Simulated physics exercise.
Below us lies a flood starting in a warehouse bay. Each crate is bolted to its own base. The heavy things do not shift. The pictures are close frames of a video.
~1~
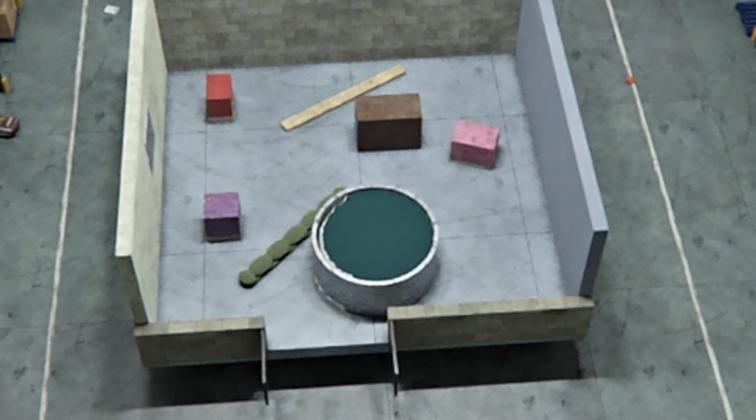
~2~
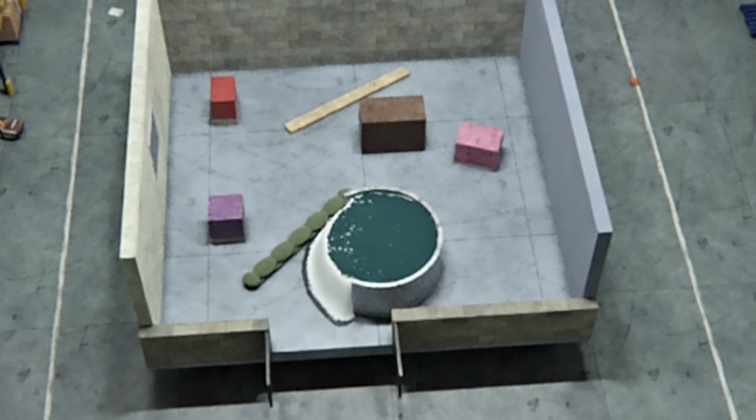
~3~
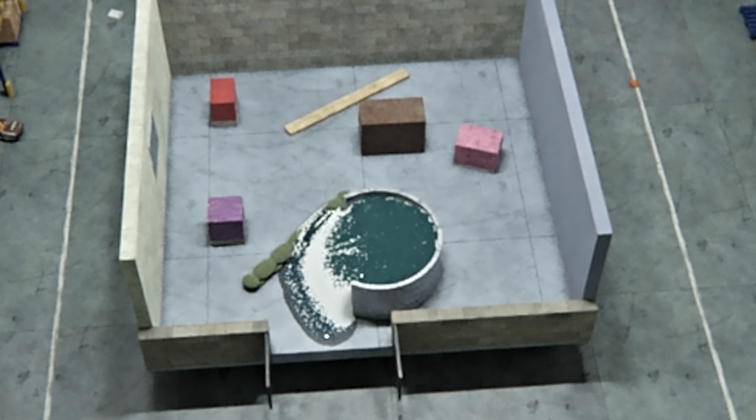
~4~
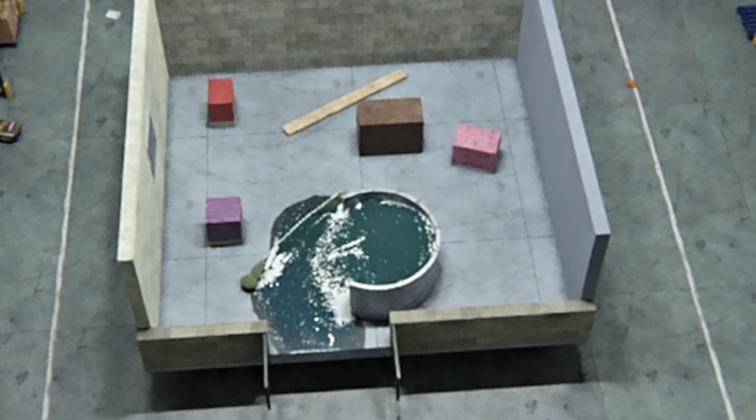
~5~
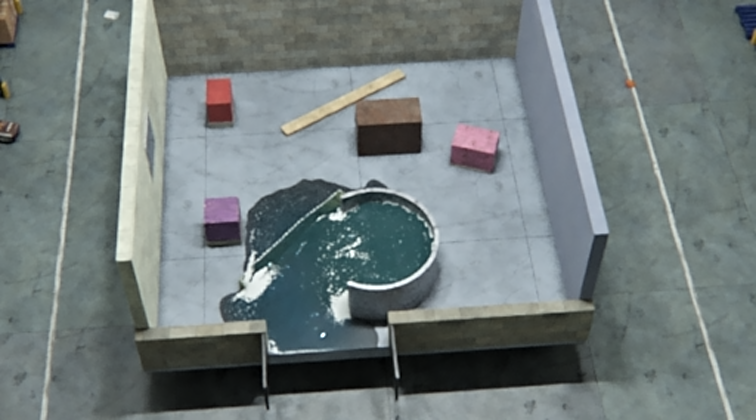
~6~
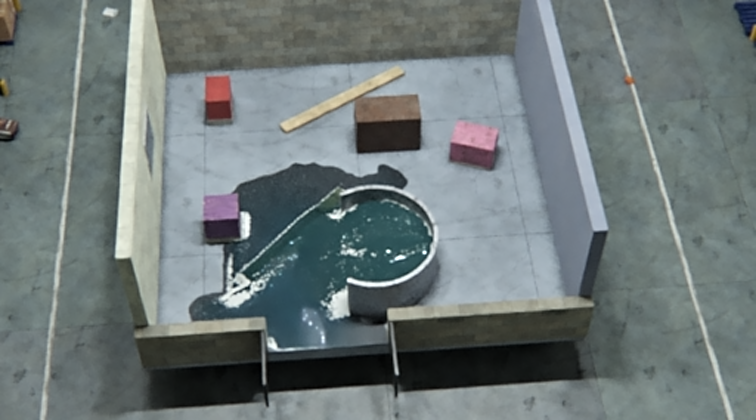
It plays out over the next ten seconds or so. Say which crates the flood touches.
In the end: The red crate is wetted; the purple crate is wetted; the pink crate is wetted.
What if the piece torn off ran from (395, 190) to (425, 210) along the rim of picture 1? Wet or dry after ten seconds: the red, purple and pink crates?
One by one: Red stays dry; purple is spared; pink ends up wet.
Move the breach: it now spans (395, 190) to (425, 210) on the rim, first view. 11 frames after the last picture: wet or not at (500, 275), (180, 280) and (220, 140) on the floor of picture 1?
One after the other: Clear, no water, dry.
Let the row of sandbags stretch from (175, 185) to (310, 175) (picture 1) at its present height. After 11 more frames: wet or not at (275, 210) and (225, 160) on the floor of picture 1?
In turn: Under water, covered.
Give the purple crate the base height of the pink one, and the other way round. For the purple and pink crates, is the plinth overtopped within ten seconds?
My reading: Purple crate is soaked, pink crate is spared.
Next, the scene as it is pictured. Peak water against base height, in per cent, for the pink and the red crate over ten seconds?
About 160 and 230 per cent.
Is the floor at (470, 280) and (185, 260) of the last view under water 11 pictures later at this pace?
One after the other: Not flooded, awash.
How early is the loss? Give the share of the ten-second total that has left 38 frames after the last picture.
Close to 80 %.
A moment on, water covers 35 % of the floor; the red crate not reached, the purple crate water round its plinth, the pink crate water round its plinth.
Next, water covers 45 % of the floor; the red crate water round its plinth, the purple crate water round its plinth, the pink crate water round its plinth.
Then, water covers 50 % of the floor; the red crate water round its plinth, the purple crate water round its plinth, the pink crate water round its plinth.
Later, water covers 70 % of the floor; the red crate water round its plinth, the purple crate water round its plinth, the pink crate water round its plinth.
In the end, water covers 90 % of the floor; the red crate was topped, the purple crate was topped, the pink crate was topped.
